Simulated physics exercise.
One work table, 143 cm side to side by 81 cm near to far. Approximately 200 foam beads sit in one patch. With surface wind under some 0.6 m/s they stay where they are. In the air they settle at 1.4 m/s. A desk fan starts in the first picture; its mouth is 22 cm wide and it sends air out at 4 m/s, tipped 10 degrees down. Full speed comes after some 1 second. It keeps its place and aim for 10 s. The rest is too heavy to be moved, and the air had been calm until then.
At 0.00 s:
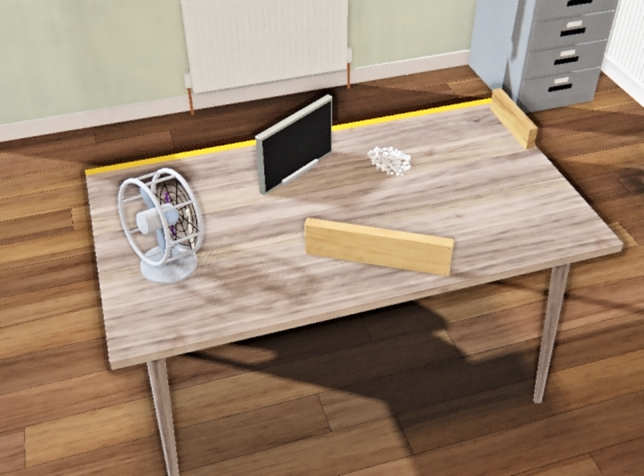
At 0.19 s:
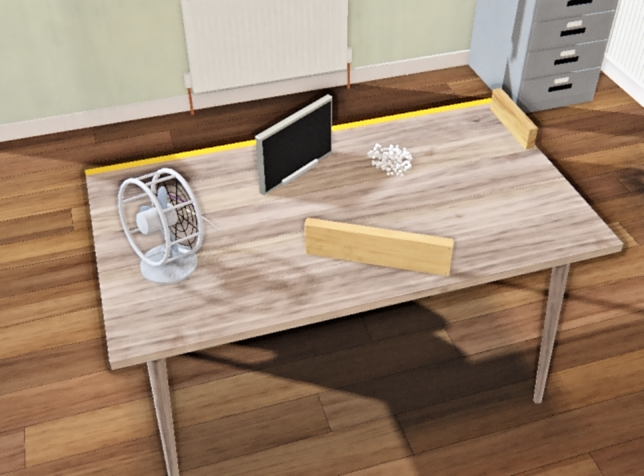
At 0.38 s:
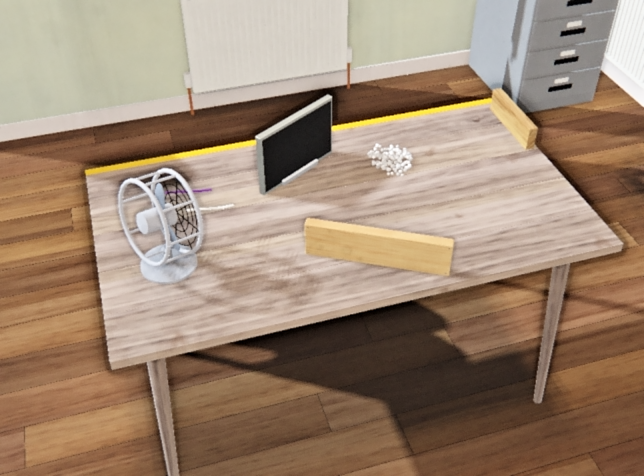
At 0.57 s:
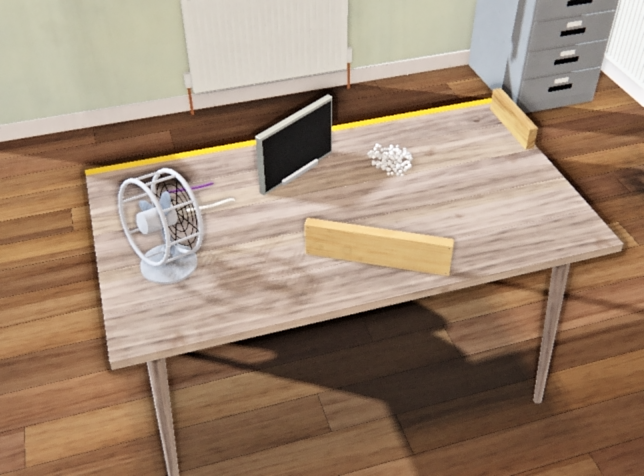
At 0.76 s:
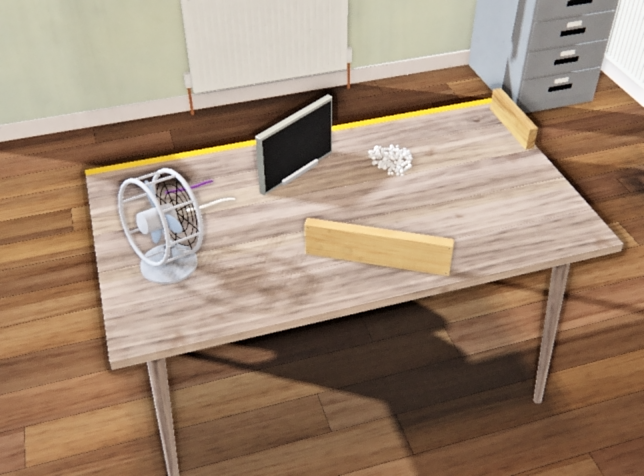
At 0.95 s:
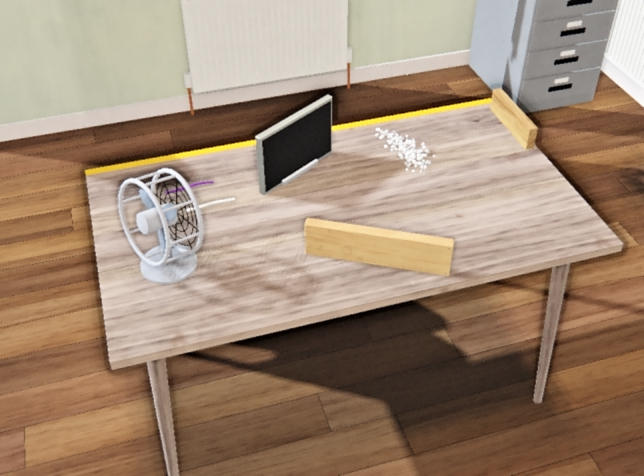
A wooden table held a desk fan, a laptop, two boards and a patch of small white beads; streamers blew out from the fan, and later the beads shifted and spread slightly.
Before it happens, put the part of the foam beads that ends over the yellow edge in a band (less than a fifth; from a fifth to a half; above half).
Of the foam beads, more than half end over the yellow edge.
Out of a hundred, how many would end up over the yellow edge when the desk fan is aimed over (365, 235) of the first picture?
That would come out around 100 in a hundred.
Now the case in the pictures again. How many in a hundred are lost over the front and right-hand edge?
About 0 % front, about 20 % right-hand.
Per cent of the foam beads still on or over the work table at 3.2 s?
I'd estimate about 0 per cent.
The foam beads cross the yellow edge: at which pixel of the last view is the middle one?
I'd say roughly (441, 108).
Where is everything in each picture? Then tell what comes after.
The middle of the foam beads is near (392, 160), none has stirred yet and the mouth of the desk fan is at (160, 217), in the first picture.
The middle of the foam beads is near (392, 158), none has stirred yet and the yellow edge is centred on (302, 132), in the second picture.
The middle of the foam beads is near (392, 158), none has stirred yet, the top of a laptop is at (295, 116) and the top of a board is at (515, 108), in the third picture.
The middle of the foam beads is near (392, 158) and none has stirred yet, in the fourth picture.
The middle of the foam beads is near (392, 158) and about 1 % have left their places, in the fifth picture.
The middle of the foam beads is near (407, 149), the farthest in sight from the desk fan is at (423, 145) and all have left their places, in the sixth picture.
After 2.0 s, 77 % are over the yellow edge; 93 % have settled or left.
After 3.2 s, 78 % are over the yellow edge; 100 % have settled or left.
After 5.5 s, 78 % are over the yellow edge; 100 % have settled or left.
After 10.0 s, at the end, 78 % are over the yellow edge.
